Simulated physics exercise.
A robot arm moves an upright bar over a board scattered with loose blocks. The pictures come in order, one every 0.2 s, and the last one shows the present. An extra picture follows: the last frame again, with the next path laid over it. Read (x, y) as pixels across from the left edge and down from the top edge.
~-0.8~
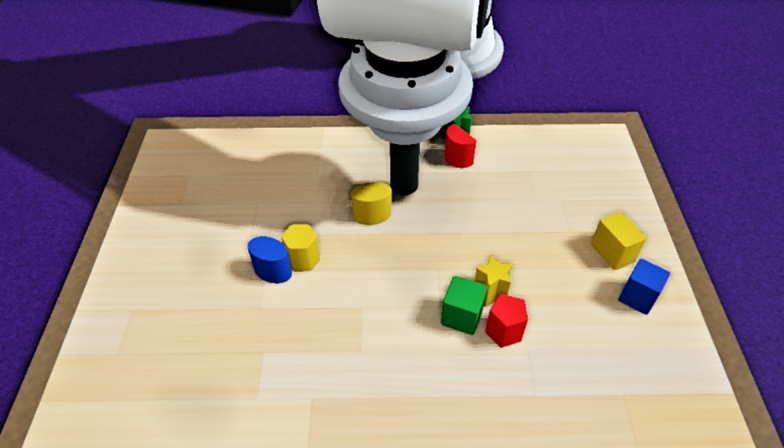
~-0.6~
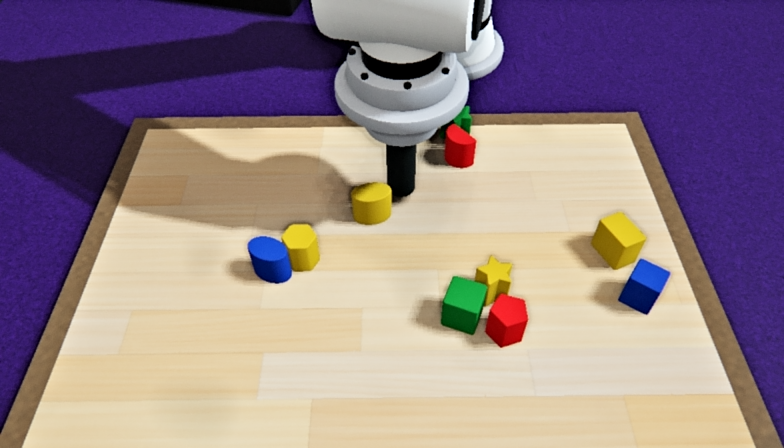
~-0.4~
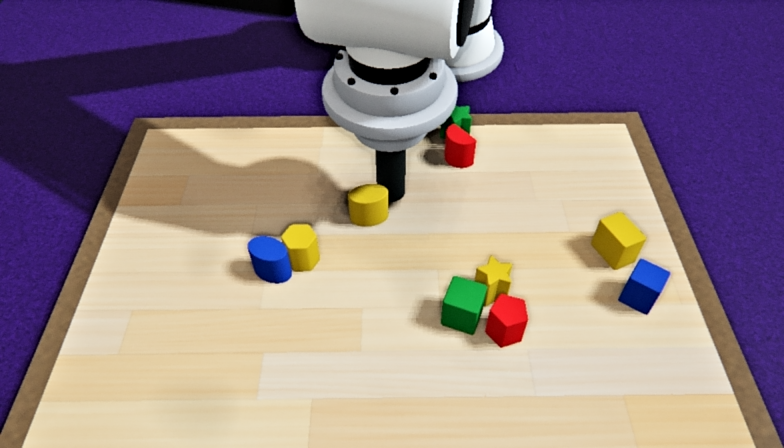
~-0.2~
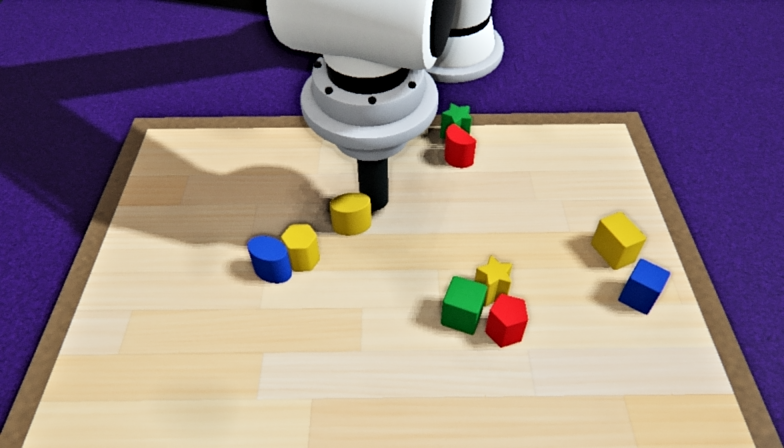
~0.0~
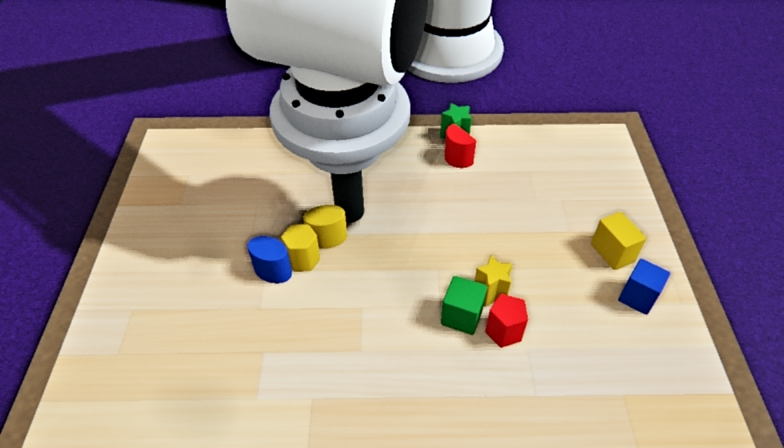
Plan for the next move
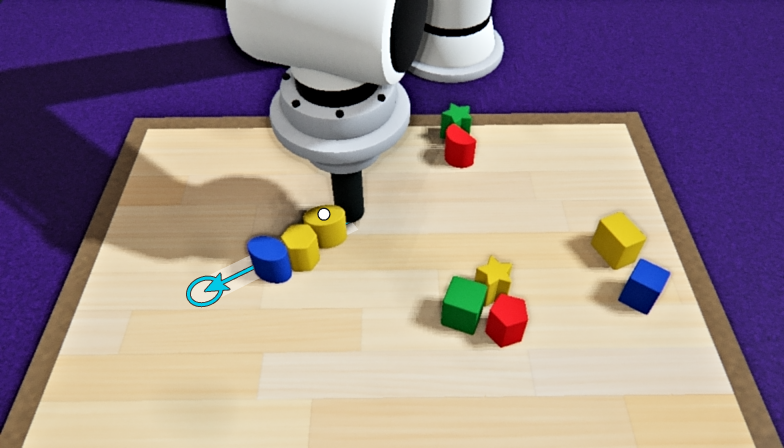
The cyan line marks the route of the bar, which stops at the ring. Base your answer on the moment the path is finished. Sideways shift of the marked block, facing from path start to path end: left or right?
Right-hand side.
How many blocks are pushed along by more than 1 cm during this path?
I'd put the number at three or more.
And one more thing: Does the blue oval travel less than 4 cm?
No.
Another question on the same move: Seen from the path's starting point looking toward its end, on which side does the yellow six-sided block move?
The answer is left: Facing from the path's start to its end, that's where the yellow six-sided block shifts.
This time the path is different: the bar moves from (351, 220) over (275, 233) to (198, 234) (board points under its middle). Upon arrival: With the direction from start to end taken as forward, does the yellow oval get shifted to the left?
Yes, that is how it ends up.
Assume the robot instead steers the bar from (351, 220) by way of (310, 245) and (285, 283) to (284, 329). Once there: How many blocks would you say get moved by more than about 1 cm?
The number will come to 3 or more.
Drawn move, from (351, 220) to (205, 291); the dot is on the yellow oval.
The first path, step by step. One third of the way, bar at (302, 235); blue oval at (237, 273), turned 75° clockwise; yellow six-sided block at (270, 257), turned 100° anticlockwise; yellow oval at (269, 231), turned 35° clockwise.
Two thirds of the way, bar at (252, 259); blue oval at (227, 284), turned 95° clockwise; yellow six-sided block at (263, 265); yellow oval at (215, 248), turned 70° clockwise.
At the end, bar at (202, 284); blue oval at (227, 285), turned 95° clockwise; yellow six-sided block at (263, 265), turned 145° anticlockwise; yellow oval at (170, 256), turned 155° clockwise.
